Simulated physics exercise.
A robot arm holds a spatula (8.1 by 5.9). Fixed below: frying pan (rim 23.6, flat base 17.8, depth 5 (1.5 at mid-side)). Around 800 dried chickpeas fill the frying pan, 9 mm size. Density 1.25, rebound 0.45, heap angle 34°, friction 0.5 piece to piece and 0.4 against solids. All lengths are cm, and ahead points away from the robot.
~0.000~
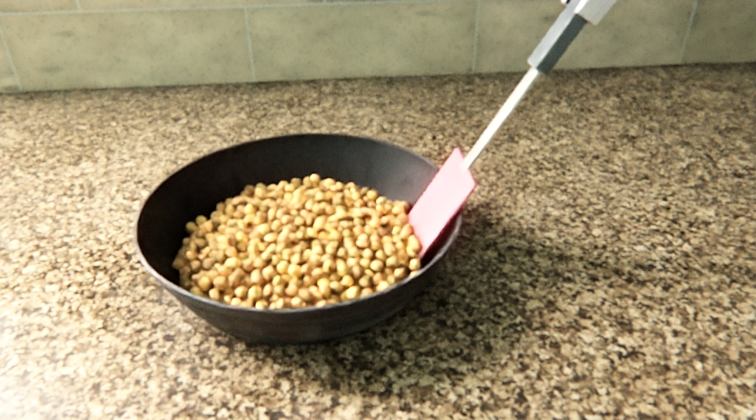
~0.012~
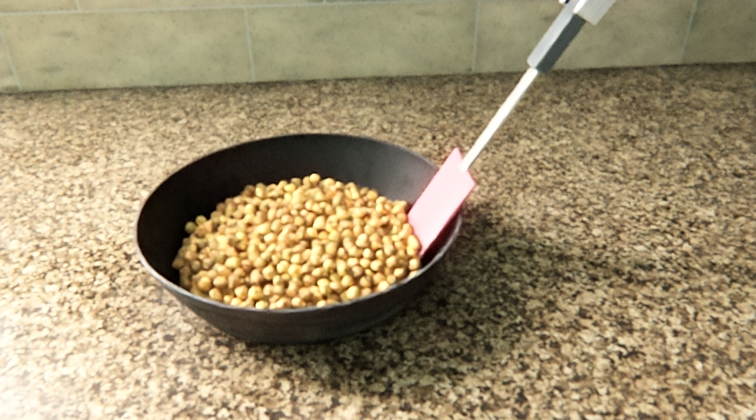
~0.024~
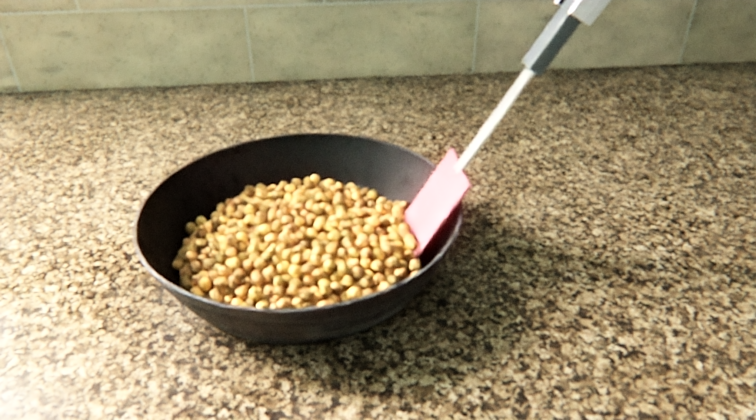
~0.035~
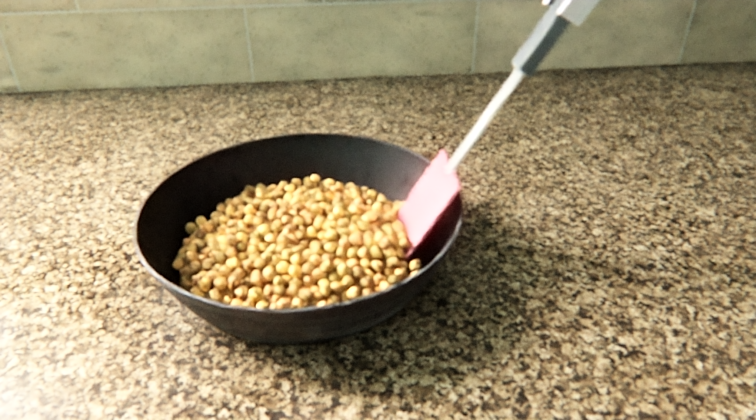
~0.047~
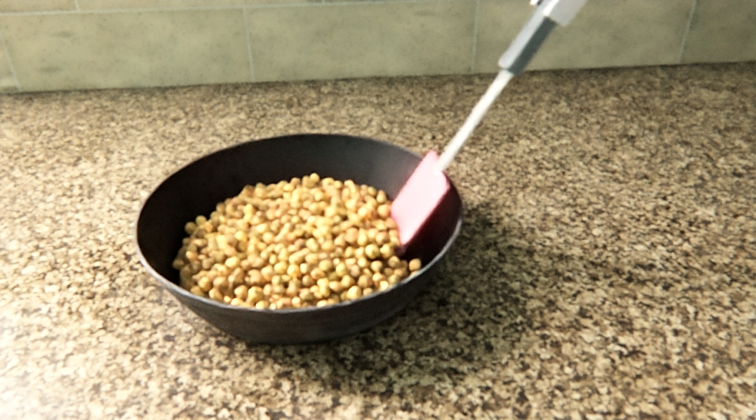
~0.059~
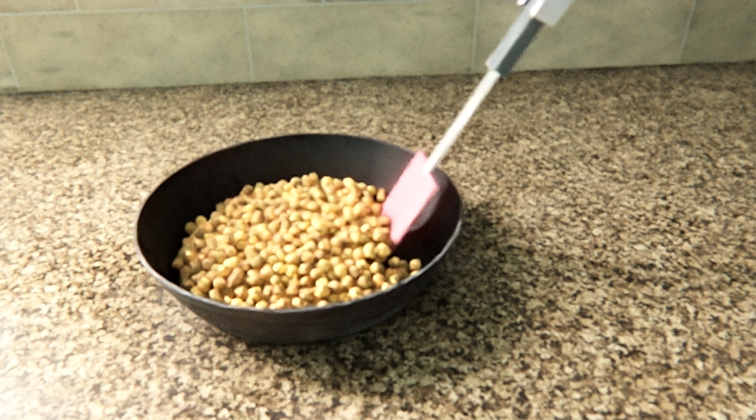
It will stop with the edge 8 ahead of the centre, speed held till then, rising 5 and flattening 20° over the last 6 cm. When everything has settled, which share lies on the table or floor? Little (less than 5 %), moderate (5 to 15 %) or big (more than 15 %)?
Answer: Moderate; 5 to 15 % of the dried chickpeas finish on the table or floor.
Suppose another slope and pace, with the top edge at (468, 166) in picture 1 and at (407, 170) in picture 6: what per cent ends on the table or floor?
About 15 per cent.
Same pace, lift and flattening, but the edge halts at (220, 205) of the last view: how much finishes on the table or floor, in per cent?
Some 5 per cent.
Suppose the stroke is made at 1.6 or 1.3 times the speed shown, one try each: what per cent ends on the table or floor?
Some 15 and 10 per cent.
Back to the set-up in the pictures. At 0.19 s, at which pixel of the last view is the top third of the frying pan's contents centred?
Near (241, 231).
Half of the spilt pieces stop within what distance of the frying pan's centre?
About 28 cm.
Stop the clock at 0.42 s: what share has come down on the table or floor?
Roughly 8 per cent.
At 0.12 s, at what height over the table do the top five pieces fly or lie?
About 5 cm.
After 0.12 s, sloping 59°, highest piece 5 above the table; 801 in the frying pan.
After 0.19 s, sloping 52°, highest piece 6 above the table; 801 in the frying pan.
After 0.42 s, sloping 39°, highest piece 5 above the table; 744 in the frying pan, 57 on the table or floor.
After 1.47 s, sloping 39°, highest piece 5 above the table; 744 in the frying pan, 57 on the table or floor.
At rest, 744 in the frying pan, 57 on the table or floor. That is 7 % on the table or floor.
